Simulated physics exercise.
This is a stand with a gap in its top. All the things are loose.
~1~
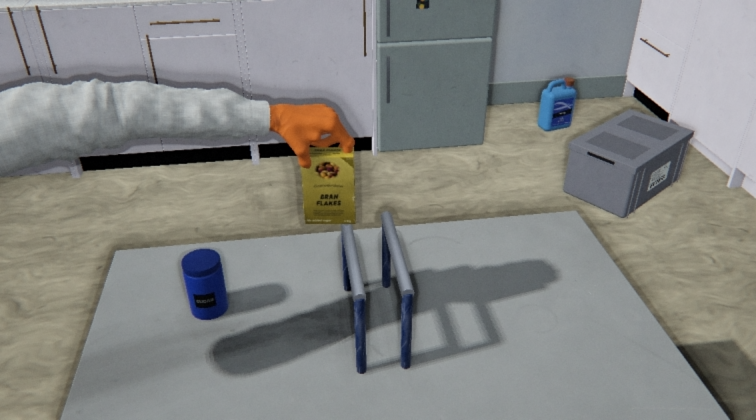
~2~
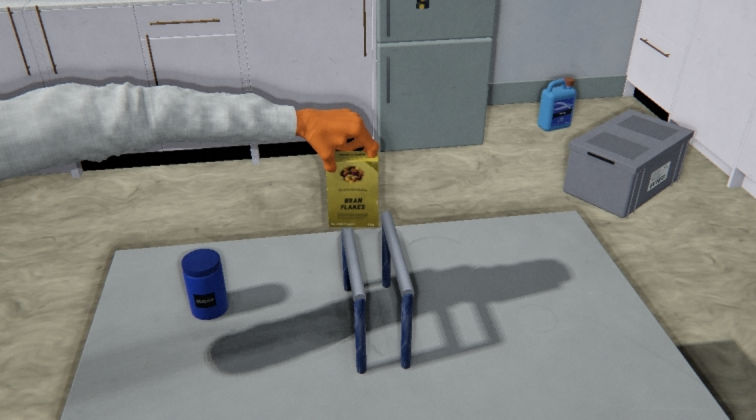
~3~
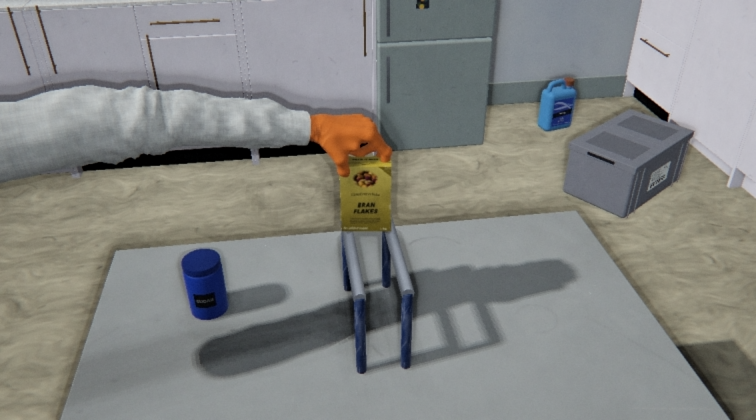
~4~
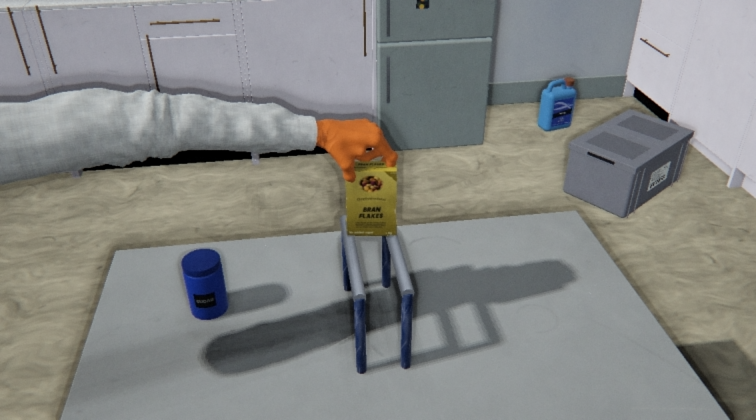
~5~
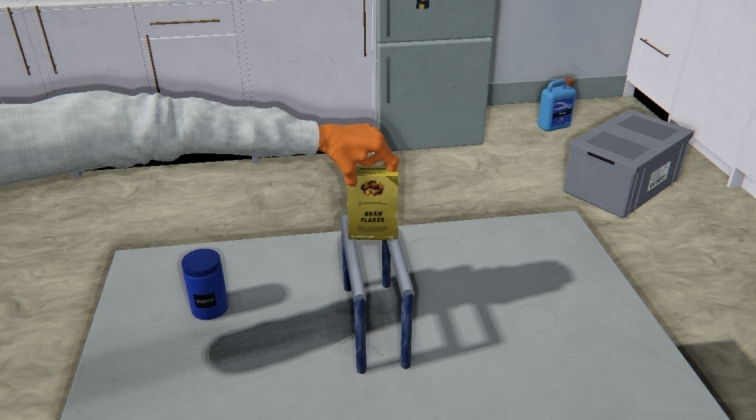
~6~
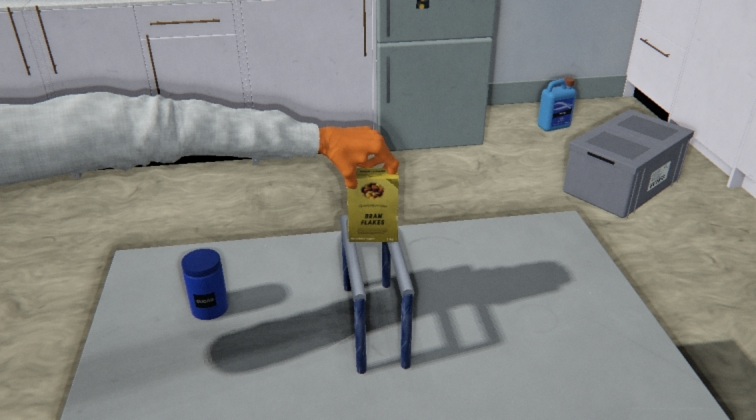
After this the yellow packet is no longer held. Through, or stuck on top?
Here the packet lodges.
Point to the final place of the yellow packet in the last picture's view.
At about (373, 219).
Then, 0.32 s later than the last frame, yellow packet moved a little near (373, 219).
Then, 0.66 s later than the last frame, yellow packet resting near (373, 219).
When it is over, both as before. End places, in pixels of the last picture, yellow packet near (373, 219). The packet stays on top.
